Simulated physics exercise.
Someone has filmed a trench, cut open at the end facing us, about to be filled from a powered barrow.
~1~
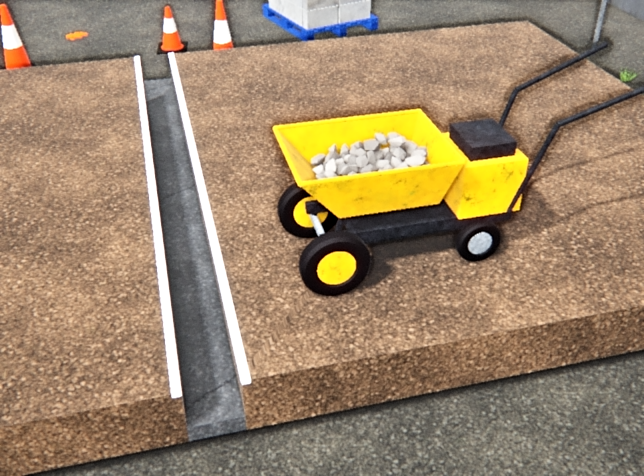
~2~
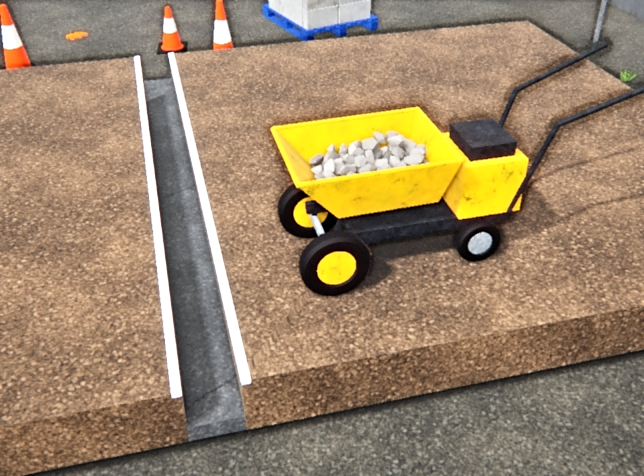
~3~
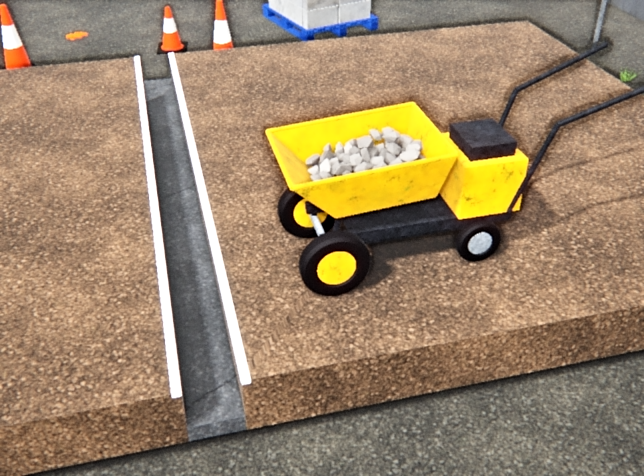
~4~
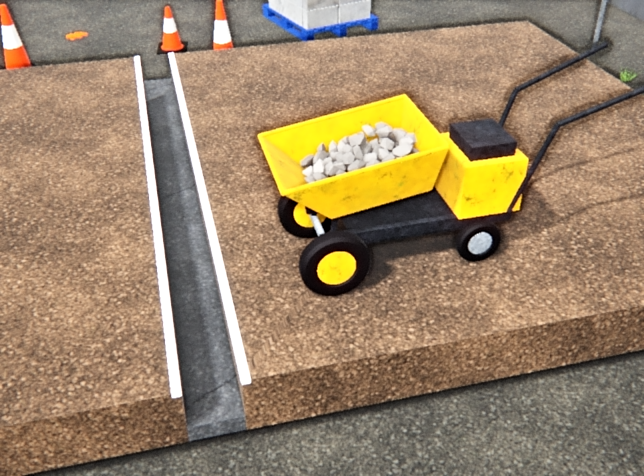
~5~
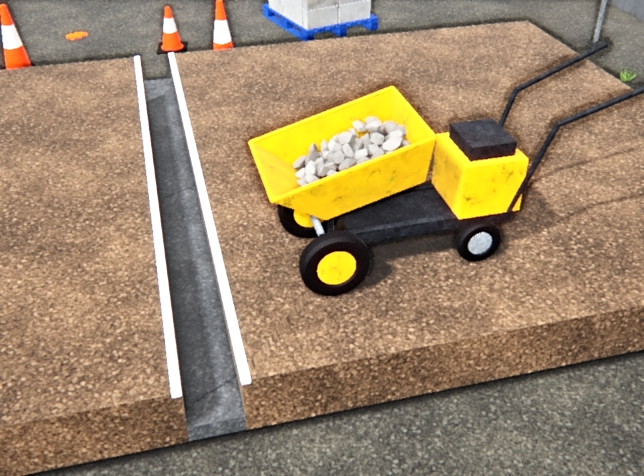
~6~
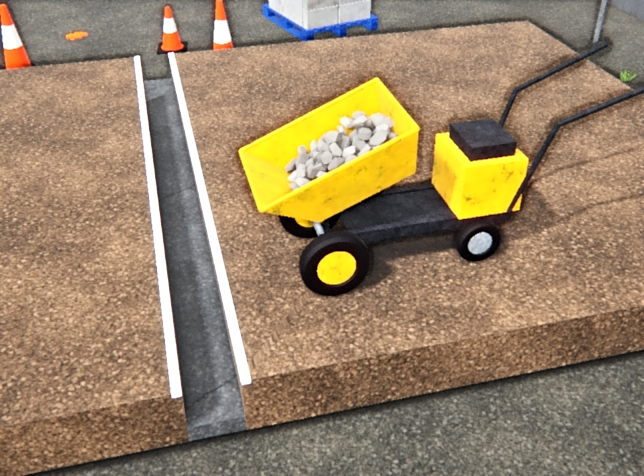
The yellow skip of grey stones tilts gradually forward to the left beside a trench.
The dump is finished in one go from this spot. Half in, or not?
It catches over half.
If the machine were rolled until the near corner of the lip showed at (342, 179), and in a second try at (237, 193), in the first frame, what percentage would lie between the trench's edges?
About 40 and 0 per cent.
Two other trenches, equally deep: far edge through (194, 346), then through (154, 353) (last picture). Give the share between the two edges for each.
In turn 80 and 100 in a hundred.
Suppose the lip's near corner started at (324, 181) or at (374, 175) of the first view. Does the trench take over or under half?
One: Above a half. Two: Not half.
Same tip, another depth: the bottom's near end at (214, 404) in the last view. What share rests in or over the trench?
Some 80 per cent.
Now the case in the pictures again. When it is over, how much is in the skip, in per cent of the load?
It comes to 0 per cent or so.
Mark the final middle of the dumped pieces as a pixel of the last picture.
Roughly at (197, 305).
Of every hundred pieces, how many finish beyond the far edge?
About 0 per cent.
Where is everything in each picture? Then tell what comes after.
The first picture shows lip of the skip at (301, 184), level; top of the load at (371, 158), broken stones; first edge of the trench at (236, 338); far edge at (171, 350), the trench over half as wide as the skip, and about as deep as wide.
The second picture shows lip of the skip at (298, 185), tipped barely; top of the load at (376, 155).
The third picture shows lip of the skip at (292, 188), tipped barely; top of the load at (372, 153).
The fourth picture shows lip of the skip at (284, 193), tipped a little; top of the load at (388, 144).
The fifth picture shows lip of the skip at (273, 201), tipped clearly; top of the load at (390, 151).
The sixth picture shows lip of the skip at (261, 210), tipped clearly; top of the load at (365, 134); first edge of the trench at (236, 338); far edge at (171, 350).
Soon, skip tipped steeply; all in the skip.
A while on, skip tipped right over; most in the skip; a stray few short of the trench; about a quarter in or heaped over the trench.
Towards the end, skip tipped right over; all in or heaped over the trench.
Finally, skip tipped right over; all in or heaped over the trench; none beyond it.
